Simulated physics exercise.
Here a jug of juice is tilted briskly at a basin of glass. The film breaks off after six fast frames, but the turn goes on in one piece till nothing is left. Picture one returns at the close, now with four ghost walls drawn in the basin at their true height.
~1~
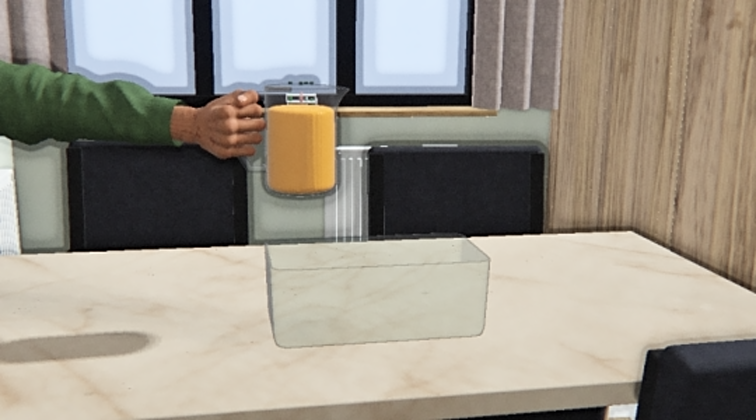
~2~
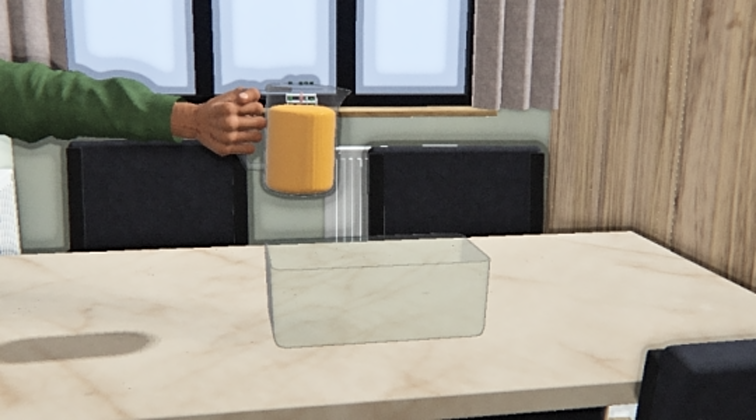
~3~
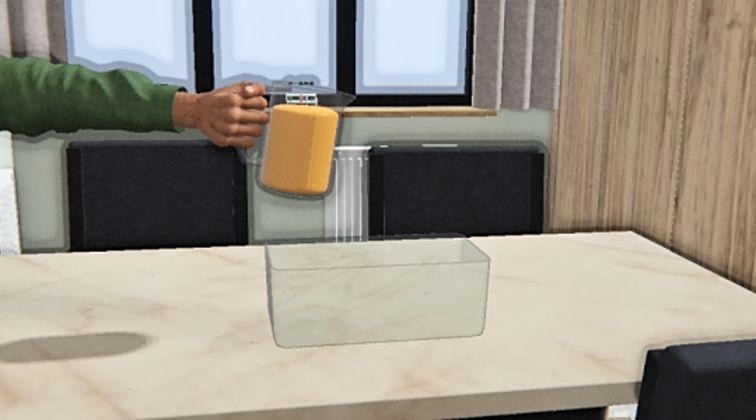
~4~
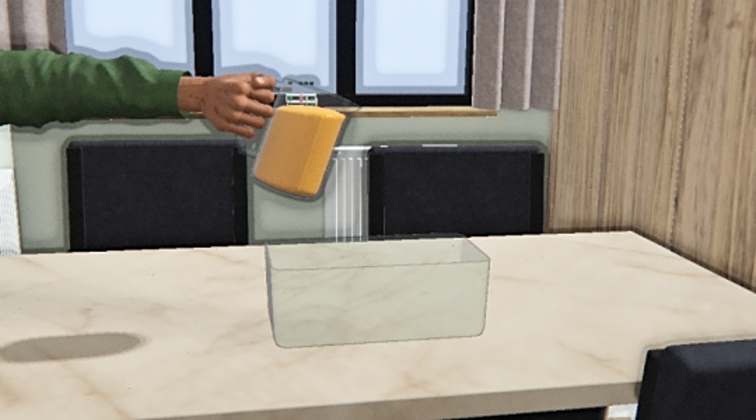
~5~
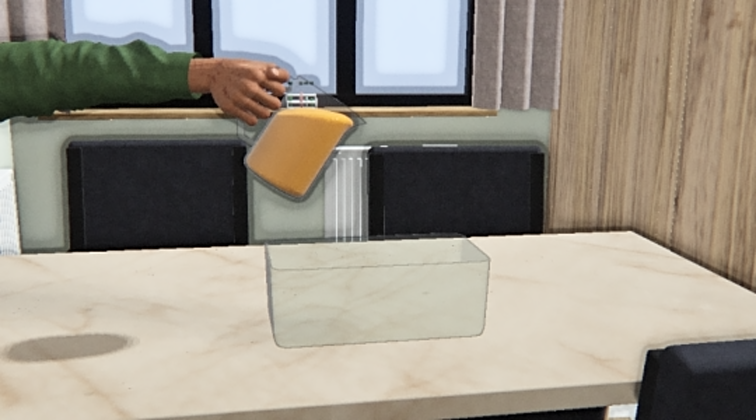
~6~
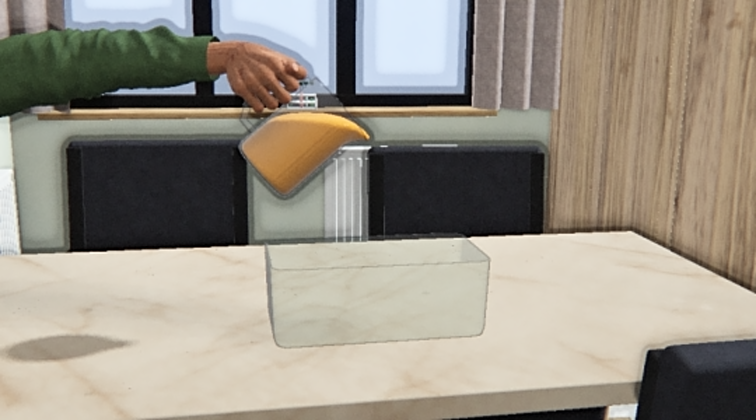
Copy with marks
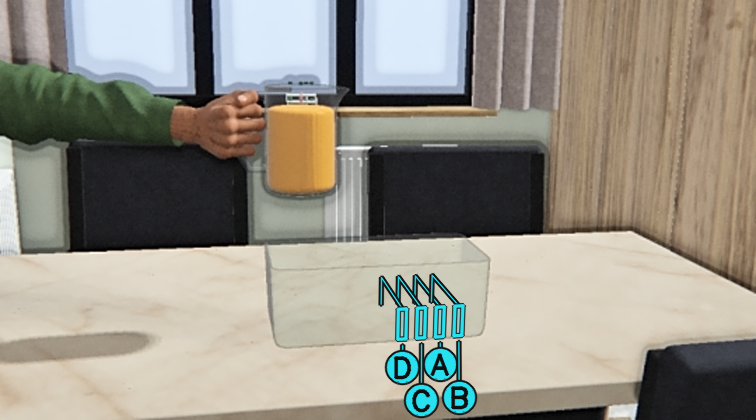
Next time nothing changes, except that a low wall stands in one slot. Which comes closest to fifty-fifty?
Slot D.
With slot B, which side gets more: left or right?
The left one.
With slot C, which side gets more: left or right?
More ends on the left.
In cyan, A at (440, 342); B at (458, 341); C at (421, 344); D at (402, 345).
If A is chosen, about 87 % ends left of the wall and 5 % right of it; 8 % is lost outside.
If B is chosen, about 87 % ends left of the wall and 7 % right of it; 6 % is lost outside.
If C is chosen, about 78 % ends left of the wall and 8 % right of it; 13 % is lost outside.
If D is chosen, about 53 % ends left of the wall and 42 % right of it; 5 % is lost outside.
